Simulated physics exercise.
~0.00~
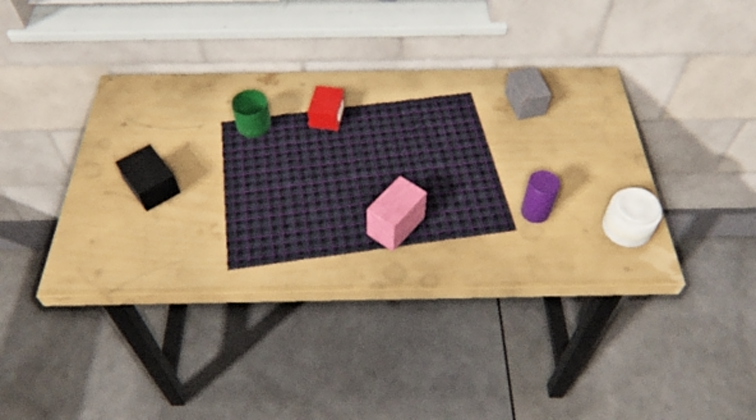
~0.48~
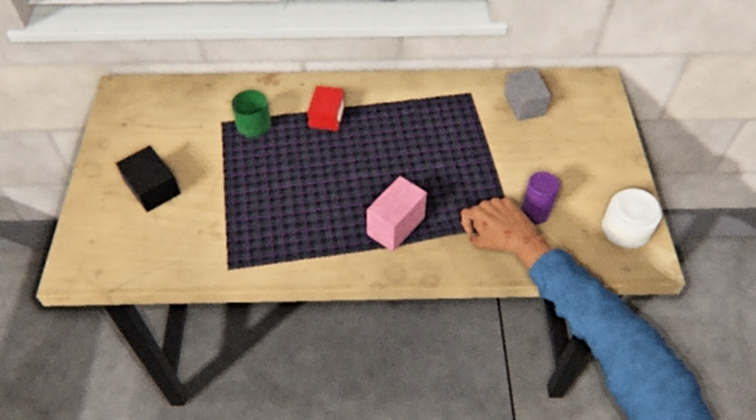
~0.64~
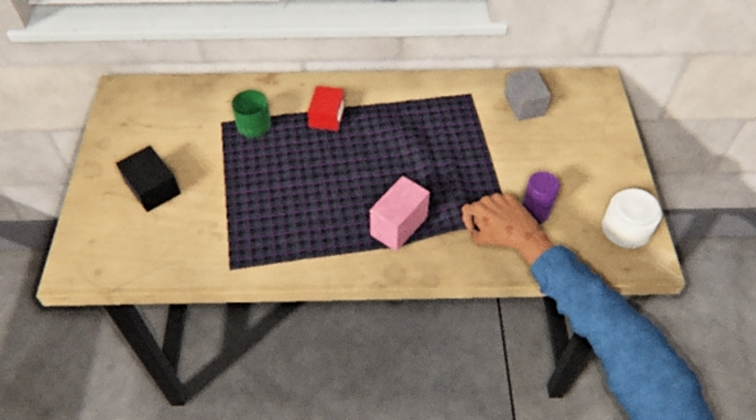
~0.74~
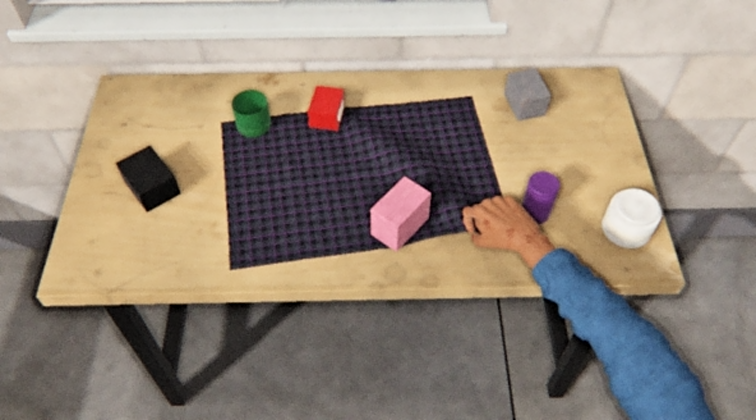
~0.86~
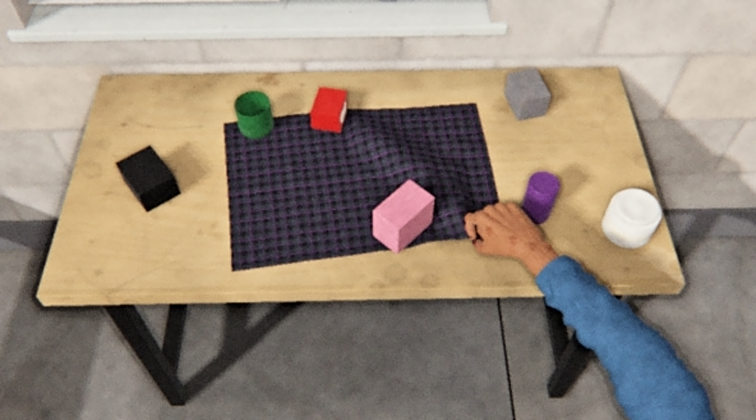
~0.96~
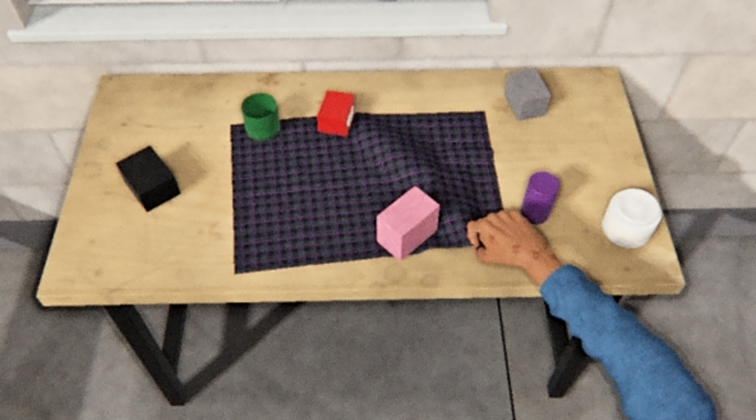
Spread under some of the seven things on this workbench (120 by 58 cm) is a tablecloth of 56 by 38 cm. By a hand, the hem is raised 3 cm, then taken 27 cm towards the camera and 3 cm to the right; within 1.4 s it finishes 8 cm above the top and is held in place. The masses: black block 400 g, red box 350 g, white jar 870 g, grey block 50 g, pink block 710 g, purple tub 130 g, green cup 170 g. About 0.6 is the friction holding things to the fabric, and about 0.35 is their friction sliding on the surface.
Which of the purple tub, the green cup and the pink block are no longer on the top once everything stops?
When it settles, the purple tub is still on the top, the green cup is still on the top, the pink block has left the top.
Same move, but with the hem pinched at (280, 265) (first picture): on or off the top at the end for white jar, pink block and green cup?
Note - white jar: Still on top; pink block: Off the top; green cup: Still on top.
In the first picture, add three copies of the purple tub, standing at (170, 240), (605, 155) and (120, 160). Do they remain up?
Log, in listed order - kept / kept / kept.
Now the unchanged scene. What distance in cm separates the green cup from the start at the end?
For the green cup, it's 30 cm.
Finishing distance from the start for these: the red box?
Red box: About 30 cm.
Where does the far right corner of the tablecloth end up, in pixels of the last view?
It ends up approximately at (499, 195).
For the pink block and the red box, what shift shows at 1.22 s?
The pink block is about 10 cm off and the red box about 10 cm.
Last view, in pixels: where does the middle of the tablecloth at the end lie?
Around (451, 272).
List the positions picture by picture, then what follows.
The first picture shows purple tub (545, 182); green cup (249, 102); pink block (397, 201); tablecloth corners (228, 270) (221, 122) (471, 93) (517, 230).
The second picture shows tablecloth corners (228, 270) (221, 122); grip (471, 232).
The third picture shows pink block (400, 201); tablecloth corners (230, 270) (221, 122); grip (472, 228).
The fourth picture shows tablecloth corners (230, 270) (221, 122); grip (473, 231).
The fifth picture shows pink block (404, 204); green cup (252, 103); red box (329, 101); tablecloth corners (232, 272) (224, 123); grip (475, 238).
The sixth picture shows purple tub (544, 183); green cup (259, 106); pink block (409, 211); tablecloth corners (234, 274) (231, 125) (485, 111); grip (477, 246).
After 1.2 s, 100 % of the tablecloth is still over the top; pink block 9 cm off its start, green cup 9 cm off its start, red box 10 cm off its start.
After 1.5 s, 85 % of the tablecloth is still over the top; pink block 16 cm off its start, green cup 15 cm off its start, red box 18 cm off its start.
After 1.8 s, 60 % of the tablecloth is still over the top; green cup 27 cm off its start at (333, 179), pink block over the edge, red box 28 cm off its start at (415, 179).
After 2.0 s, 60 % of the tablecloth is still over the top; pink block over the edge, green cup 29 cm off its start, red box 30 cm off its start.
After 3.6 s, 60 % of the tablecloth is still over the top; pink block over the edge, green cup 29 cm off its start at (335, 184), purple tub 0 cm off its start at (544, 183), red box 30 cm off its start at (419, 188).
